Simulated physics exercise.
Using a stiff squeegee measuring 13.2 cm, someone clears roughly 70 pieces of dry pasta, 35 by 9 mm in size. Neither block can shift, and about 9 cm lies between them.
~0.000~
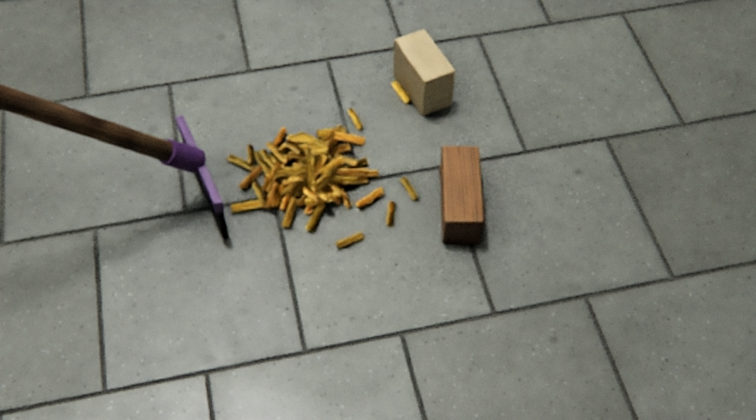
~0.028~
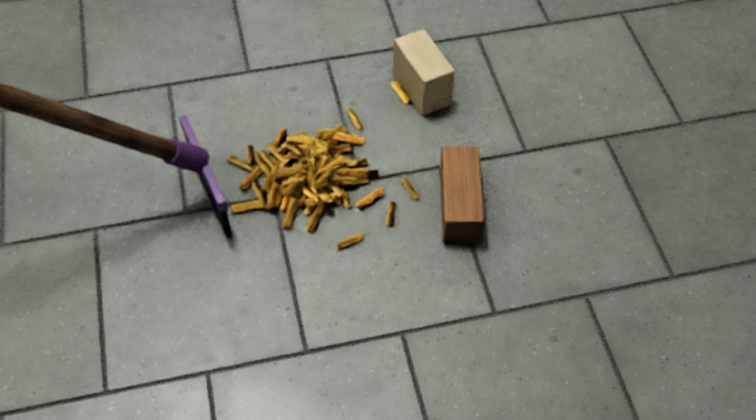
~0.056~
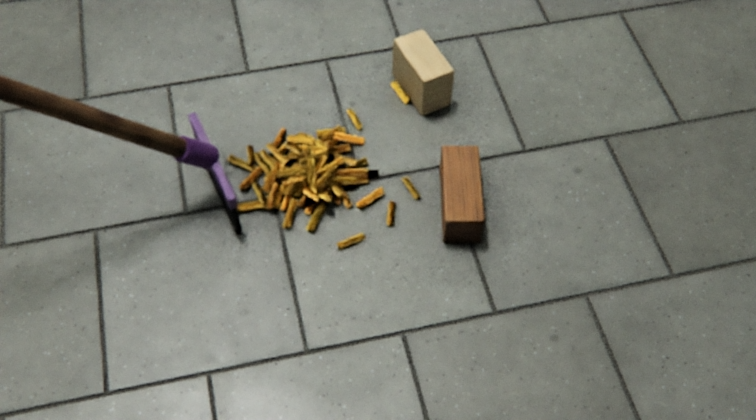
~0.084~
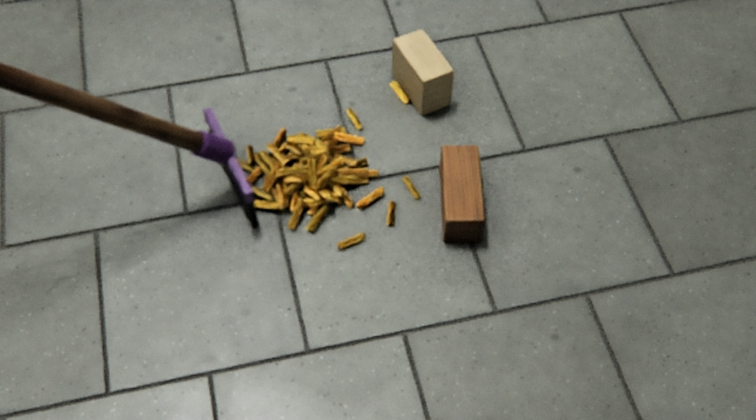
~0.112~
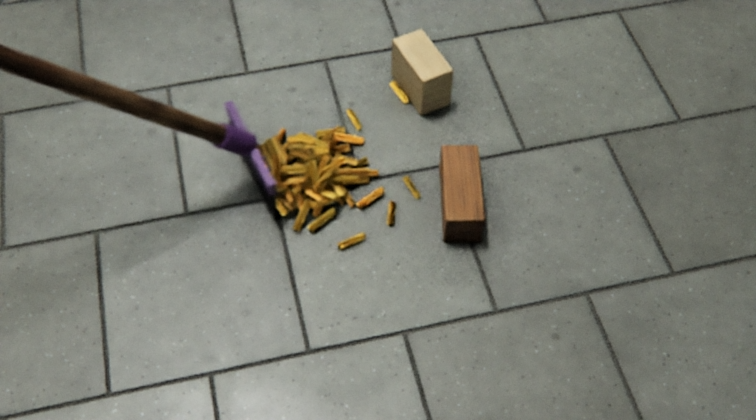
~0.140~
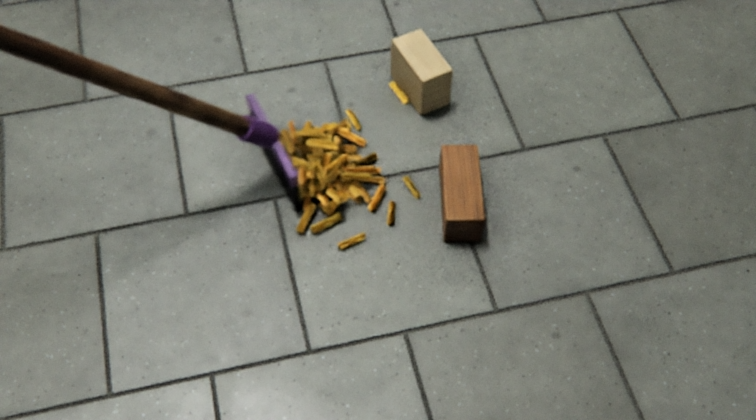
A purple squeegee slides right into a pile of dry pasta, bunching the pieces together.
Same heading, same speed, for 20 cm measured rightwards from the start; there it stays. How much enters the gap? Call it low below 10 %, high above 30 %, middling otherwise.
I would say middling.
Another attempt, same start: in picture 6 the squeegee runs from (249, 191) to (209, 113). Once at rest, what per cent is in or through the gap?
5 percent ends up in or through the gap.
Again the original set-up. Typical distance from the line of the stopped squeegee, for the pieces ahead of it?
Distance: Approx. 5 cm.
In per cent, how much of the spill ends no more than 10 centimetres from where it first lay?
About 25 per cent.
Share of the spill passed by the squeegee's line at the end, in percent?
I'd put it close to 10 per cent.
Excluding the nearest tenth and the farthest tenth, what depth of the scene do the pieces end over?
Some 18 cm.
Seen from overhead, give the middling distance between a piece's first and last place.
It works out at some 12 centimetres.
Then, at 0.27 s, squeegee 19 cm from its start, spill 18 cm wide; held up before the blocks 100 %.
After 0.40 s, squeegee 20 cm from its start, spill 20 cm wide; in or through the gap 20 %, held up before the blocks 80 %.
After 0.51 s, squeegee 20 cm from its start, spill 21 cm wide; in or through the gap 20 %, held up before the blocks 80 %.
In the end, at 1.7 s, in or through the gap 20 %, round the near block 0 %, round the far block 0 %, held up before the blocks 80 %.
